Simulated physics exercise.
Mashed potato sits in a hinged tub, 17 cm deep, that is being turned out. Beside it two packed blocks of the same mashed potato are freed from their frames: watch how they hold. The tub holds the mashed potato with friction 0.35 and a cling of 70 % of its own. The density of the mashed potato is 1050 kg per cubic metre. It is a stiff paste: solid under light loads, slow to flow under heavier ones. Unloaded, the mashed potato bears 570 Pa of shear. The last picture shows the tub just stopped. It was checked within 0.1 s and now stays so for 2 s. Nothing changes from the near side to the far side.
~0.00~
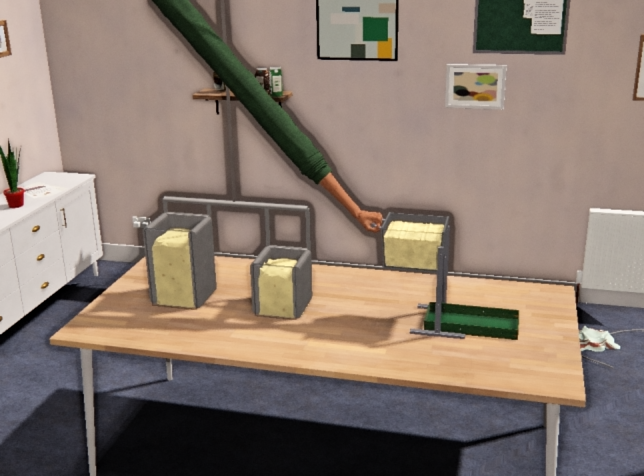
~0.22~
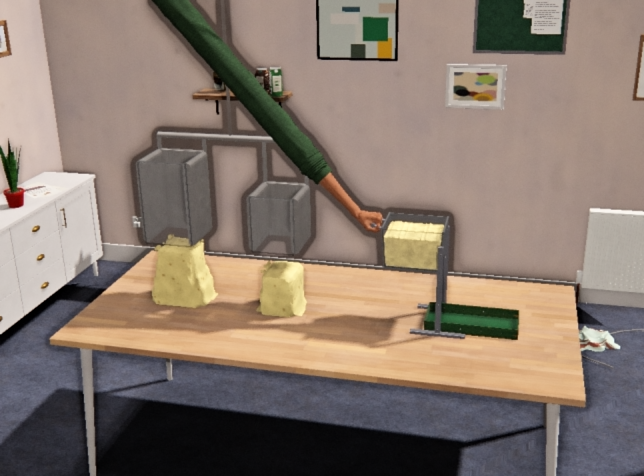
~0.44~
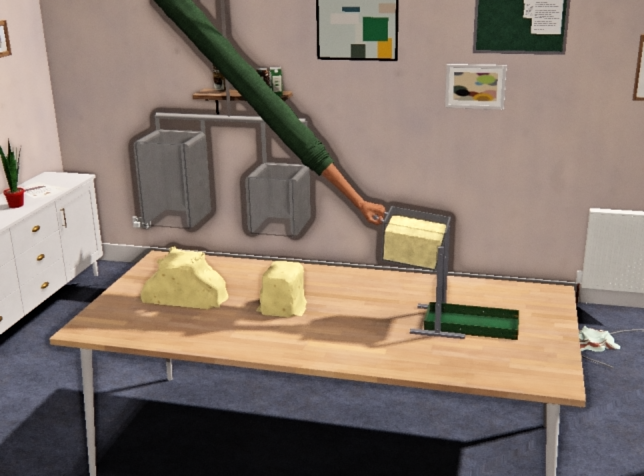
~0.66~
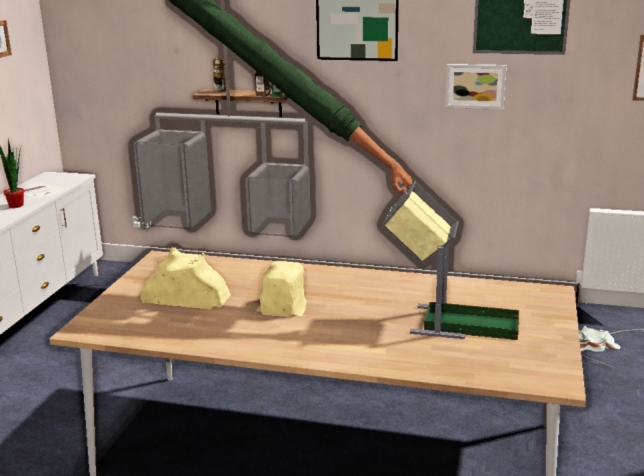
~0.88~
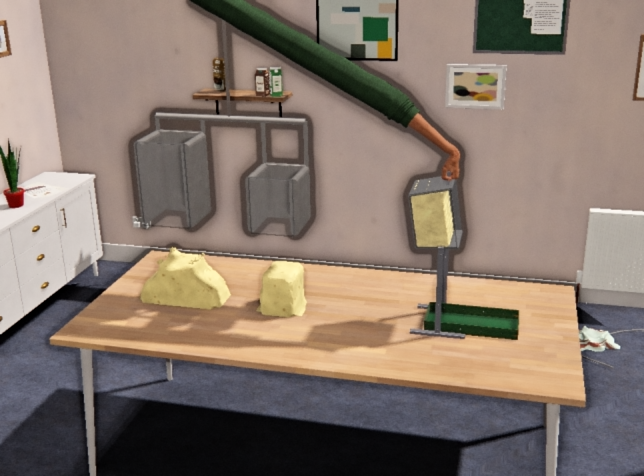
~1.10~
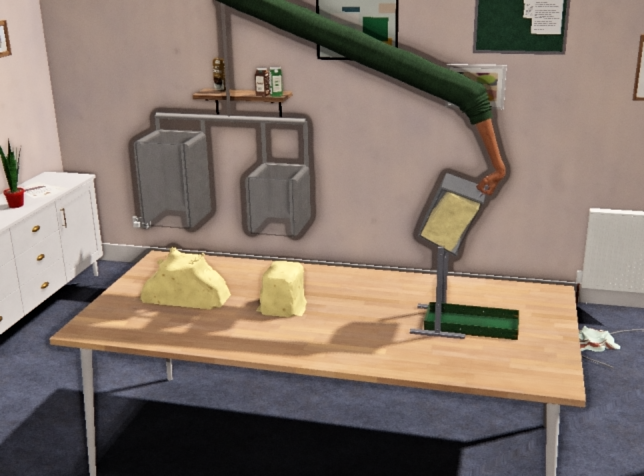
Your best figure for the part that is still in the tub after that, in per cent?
Expect roughly 0 %.
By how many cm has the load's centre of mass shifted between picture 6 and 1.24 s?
About 10 cm.
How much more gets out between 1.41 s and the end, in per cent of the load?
About 0 %.
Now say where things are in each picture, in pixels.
The first frame shows handle-side rim at (383, 229), tilt 0 degrees; crest of the mashed potato at (424, 240); block heights 32 cm, 21 cm (left to right).
The second frame shows handle-side rim at (383, 229), tilt 0 degrees; crest of the mashed potato at (424, 240); block heights 28 cm, 20 cm (left to right).
The third frame shows handle-side rim at (386, 222), tilt 7 degrees; crest of the mashed potato at (389, 231); block heights 21 cm, 20 cm (left to right).
The fourth frame shows handle-side rim at (410, 197), tilt 42 degrees; crest of the mashed potato at (406, 205); block heights 21 cm, 20 cm (left to right).
The fifth frame shows handle-side rim at (452, 190), tilt 82 degrees; crest of the mashed potato at (439, 193); block heights 21 cm, 20 cm (left to right).
The sixth frame shows handle-side rim at (482, 204), tilt 112 degrees; crest of the mashed potato at (453, 195); block heights 21 cm, 20 cm (left to right).
After 1.24 s, the tub is at 112 degrees and holds 52 %.
After 1.41 s, the tub is at 112 degrees and holds 0 %.
After 1.58 s, the tub is at 112 degrees and holds 0 %.
After 1.75 s, the tub is at 112 degrees and holds 0 %.
After 3.10 s, the tub is at 112 degrees and holds 0 %.
